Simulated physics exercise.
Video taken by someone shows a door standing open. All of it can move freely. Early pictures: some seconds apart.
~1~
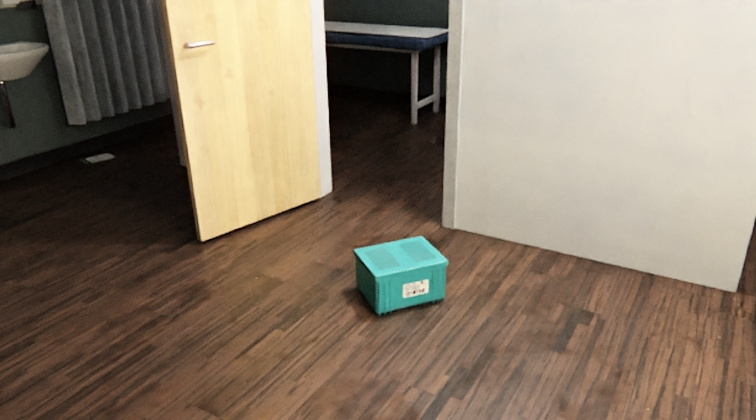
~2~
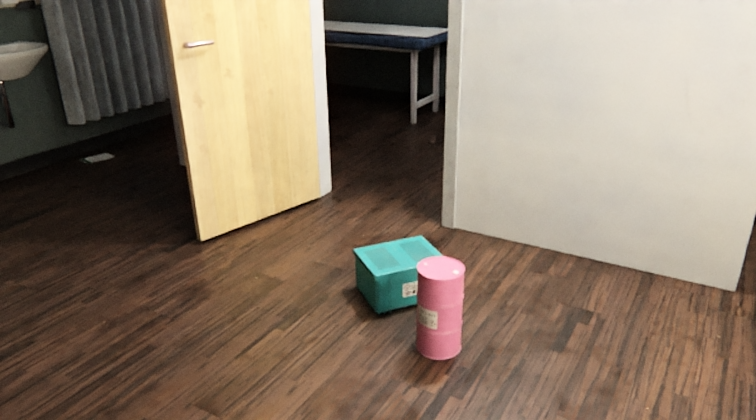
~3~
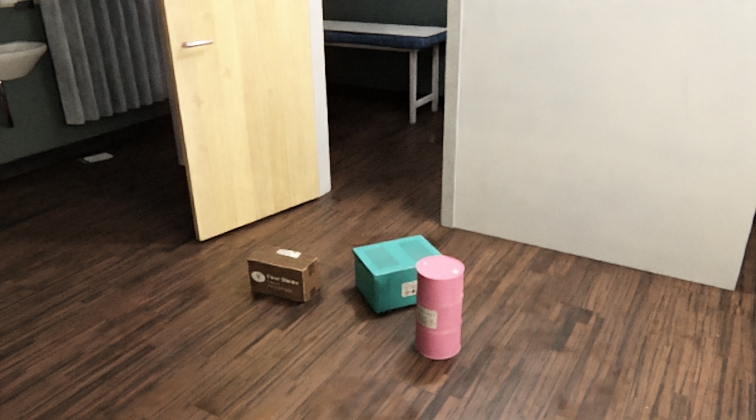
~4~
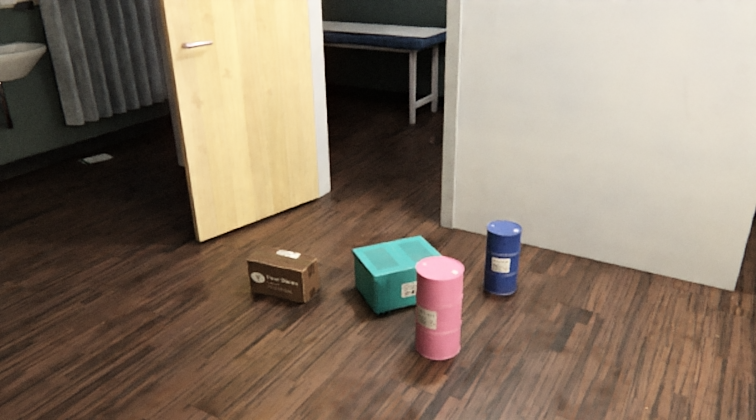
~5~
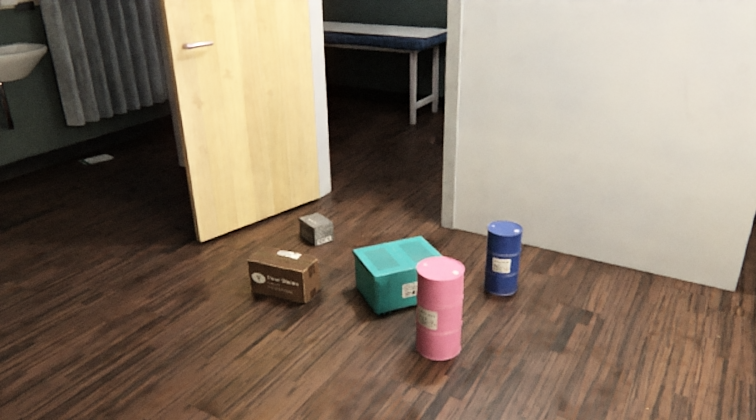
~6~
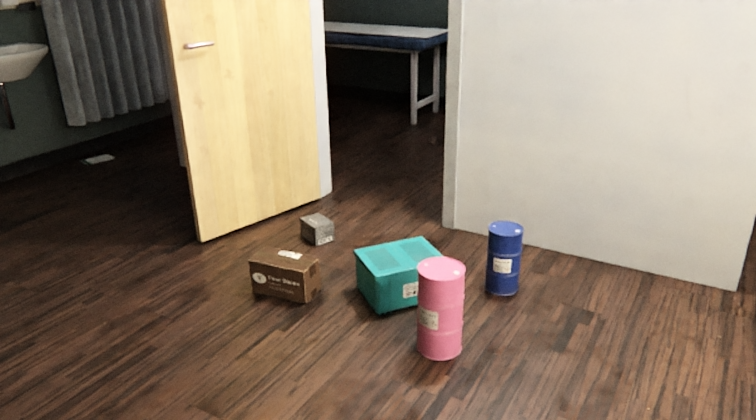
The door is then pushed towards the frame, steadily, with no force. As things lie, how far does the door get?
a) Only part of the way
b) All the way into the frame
All the way into the frame.
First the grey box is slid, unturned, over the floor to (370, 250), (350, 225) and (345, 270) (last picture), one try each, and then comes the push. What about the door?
It gets caught first, ends up closed second and ends up closed third.
Then, 1.50 s later than the last frame, door 65° open; grey box moved a little near (322, 229).
Then, 2.20 s later than the last frame, door 37° open; grey box moved about its own width near (365, 227).
Then, 2.80 s later than the last frame, door 13° open; grey box moved well along near (399, 214).
When it is over, door 0° open; moved from the start, grey box; the other 4 as before. End places, in pixels of the last picture, grey box near (414, 204).
